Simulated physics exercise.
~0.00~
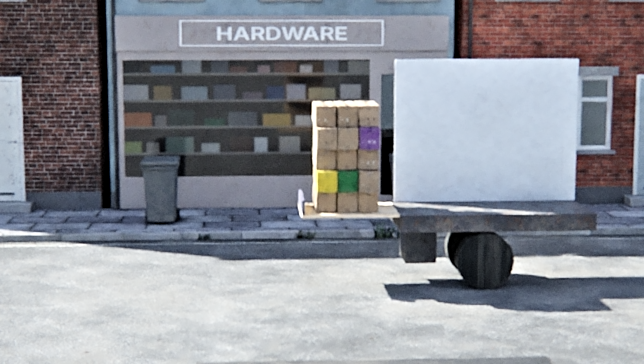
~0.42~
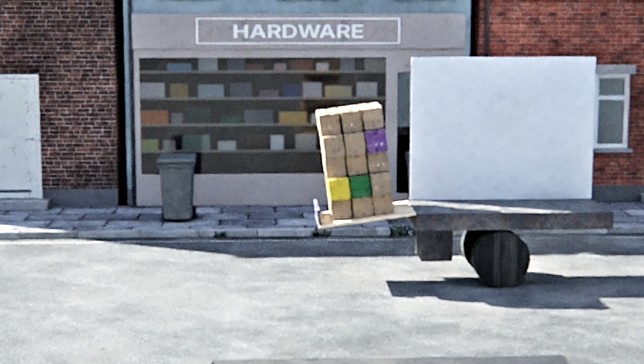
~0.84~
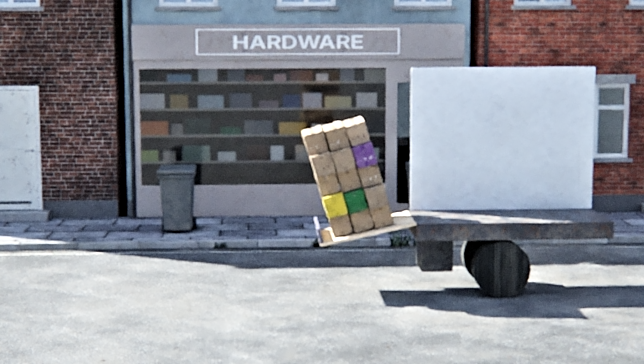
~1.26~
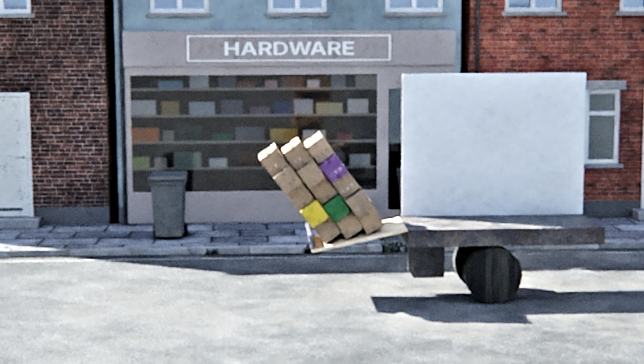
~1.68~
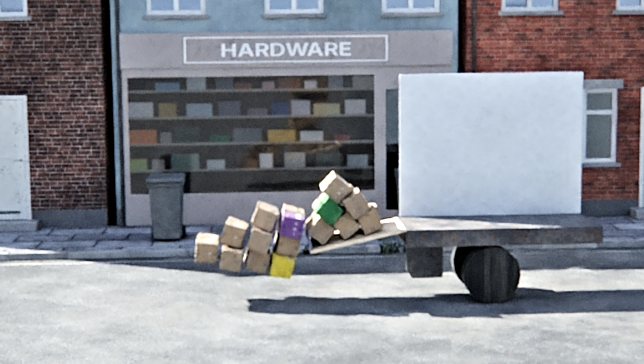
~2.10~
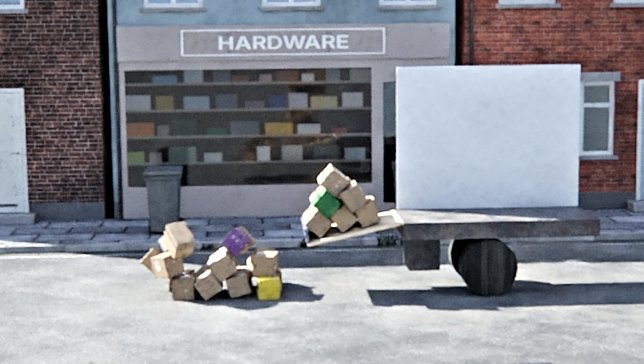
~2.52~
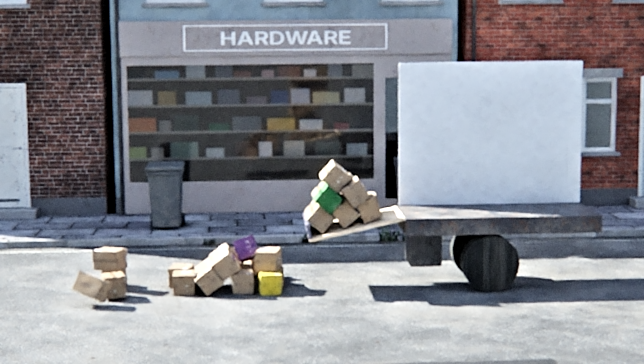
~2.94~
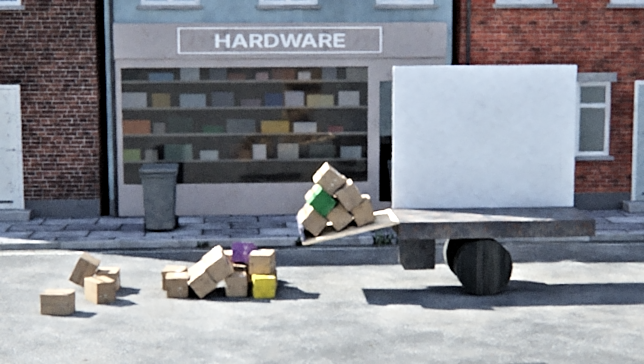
A lorry's tail lift, stacked with taped cartons outside a hardware shop, tilted down to the left until the pile leaned and toppled, spilling many cartons, including the yellow and purple ones, onto the road while the green one stayed aboard in a small heap.
